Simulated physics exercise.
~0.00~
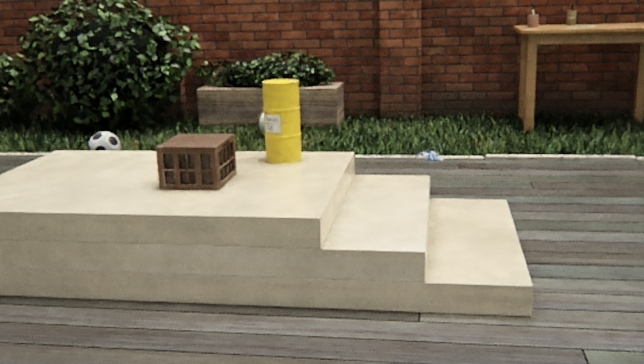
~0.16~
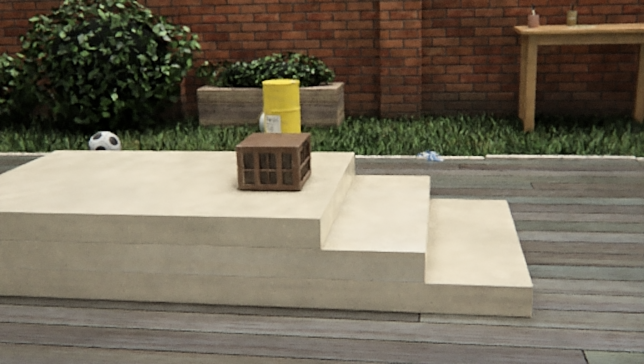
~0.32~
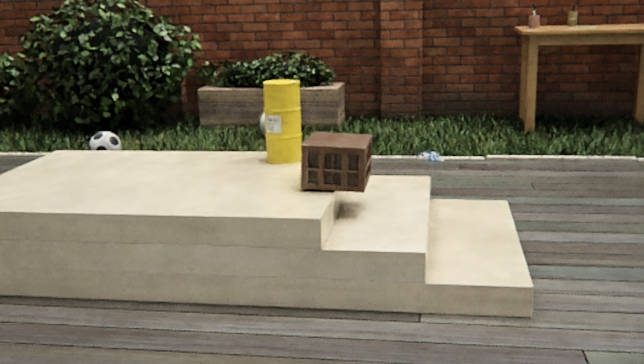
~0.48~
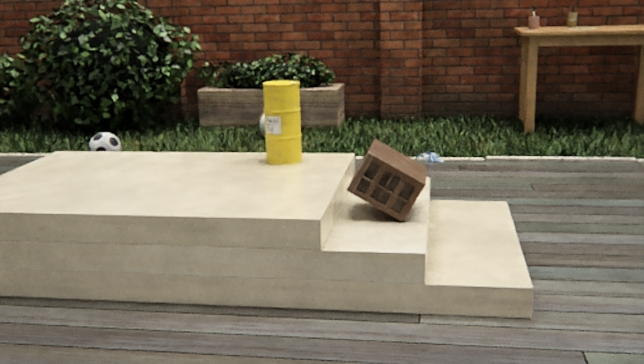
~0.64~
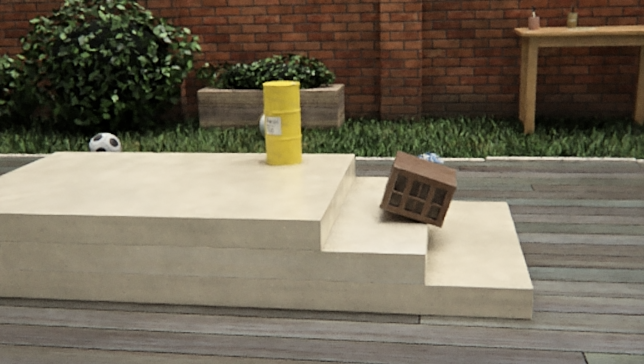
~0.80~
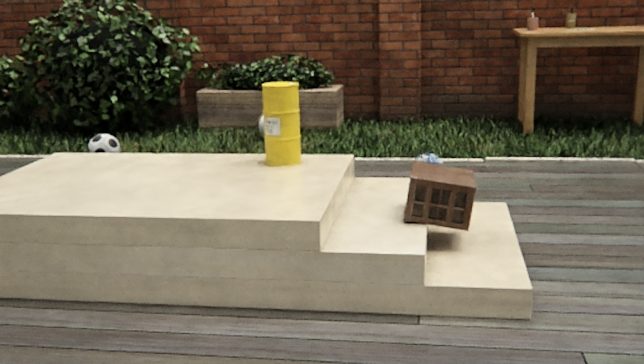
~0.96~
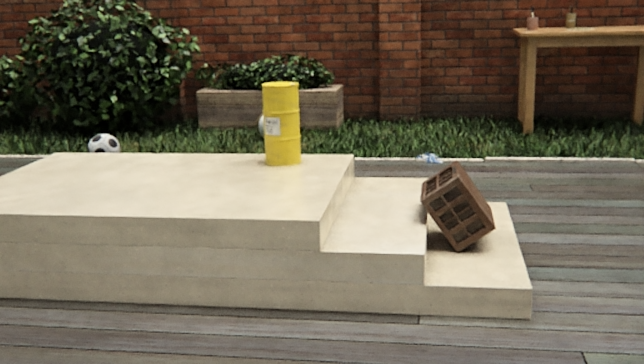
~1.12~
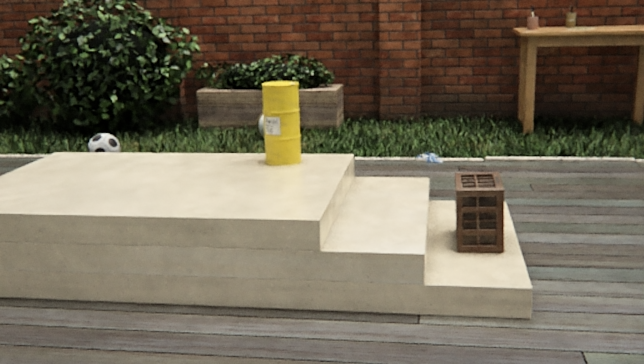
A brown crate slid right across the top of a pale stepped platform, passing in front of a yellow canister, then tipped over the edge and tumbled down the steps, ending upright on its end on the lowest step while the canister stayed put.
